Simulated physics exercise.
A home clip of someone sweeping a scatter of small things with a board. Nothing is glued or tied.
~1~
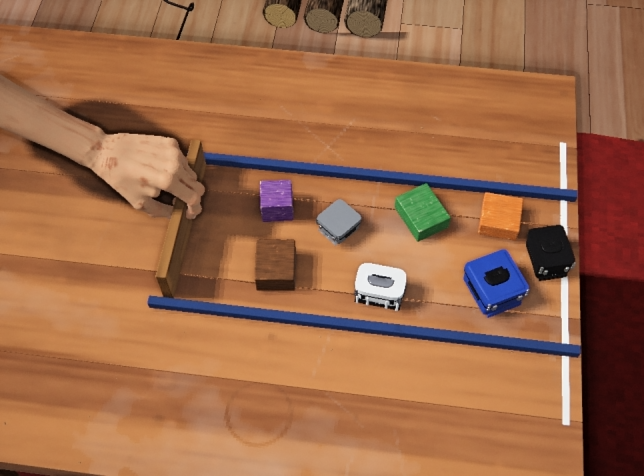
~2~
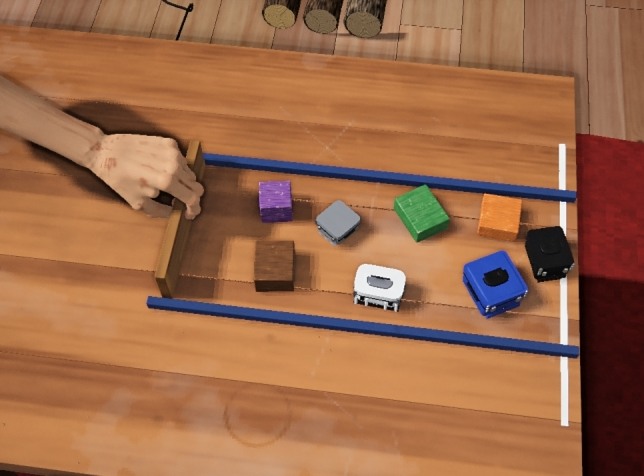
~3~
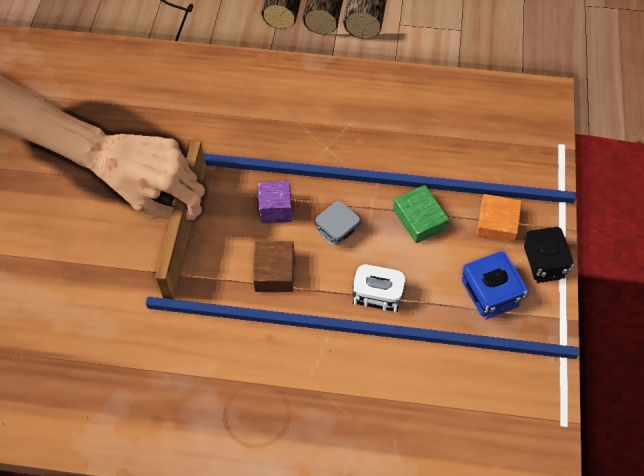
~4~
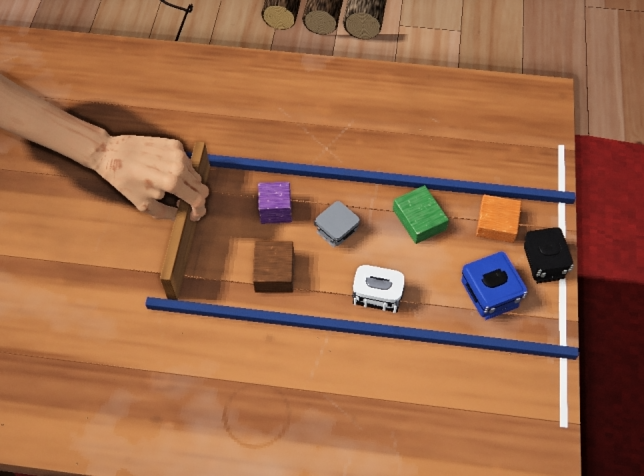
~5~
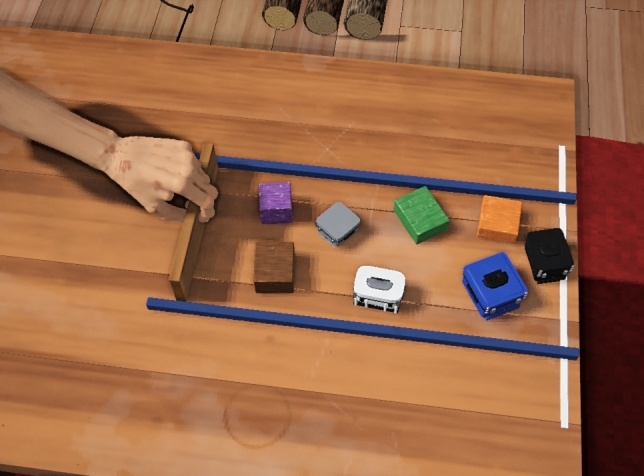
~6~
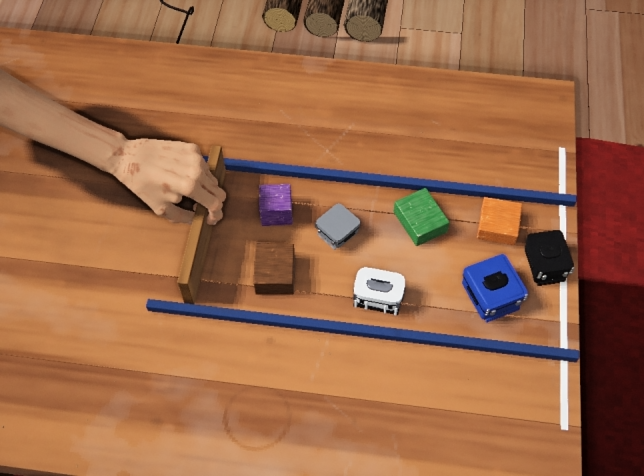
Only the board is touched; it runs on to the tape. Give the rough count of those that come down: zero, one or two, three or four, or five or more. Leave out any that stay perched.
In the end the number that fall off is five or more.
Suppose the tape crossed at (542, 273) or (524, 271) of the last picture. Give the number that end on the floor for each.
It would be 6 and 4.
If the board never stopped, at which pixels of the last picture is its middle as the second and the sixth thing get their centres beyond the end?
Near (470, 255) and (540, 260).
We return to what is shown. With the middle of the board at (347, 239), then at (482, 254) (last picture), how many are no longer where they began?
At the one place 4, at the other 8.
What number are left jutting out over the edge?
That would be 1.
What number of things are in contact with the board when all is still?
The number is 1.
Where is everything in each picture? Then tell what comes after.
Black case (549, 253); orange block (501, 217); blue case (494, 284); board (183, 217); tape (564, 271), in the first frame.
Orange block (500, 217); board (182, 218), in the second frame.
Blue case (493, 285); grey case (338, 225), in the third frame.
Black case (547, 255); brown block (274, 267), in the fourth frame.
Orange block (499, 219); green block (421, 215), in the fifth frame.
Black case (548, 258); orange block (500, 221); blue case (493, 288); board (203, 223); tape (563, 275), in the sixth frame.
Early on, none off yet; black case at rest near (548, 258); orange block at rest near (500, 221); blue case at rest near (493, 288).
A while later, none off yet; black case travelled a little near (568, 251); orange block travelled about its own width near (536, 221); blue case travelled about its own width near (552, 288).
Finally, the number that fall off is five or more; lost, brown block, grey case, white case, green block, blue case, orange block and black case.
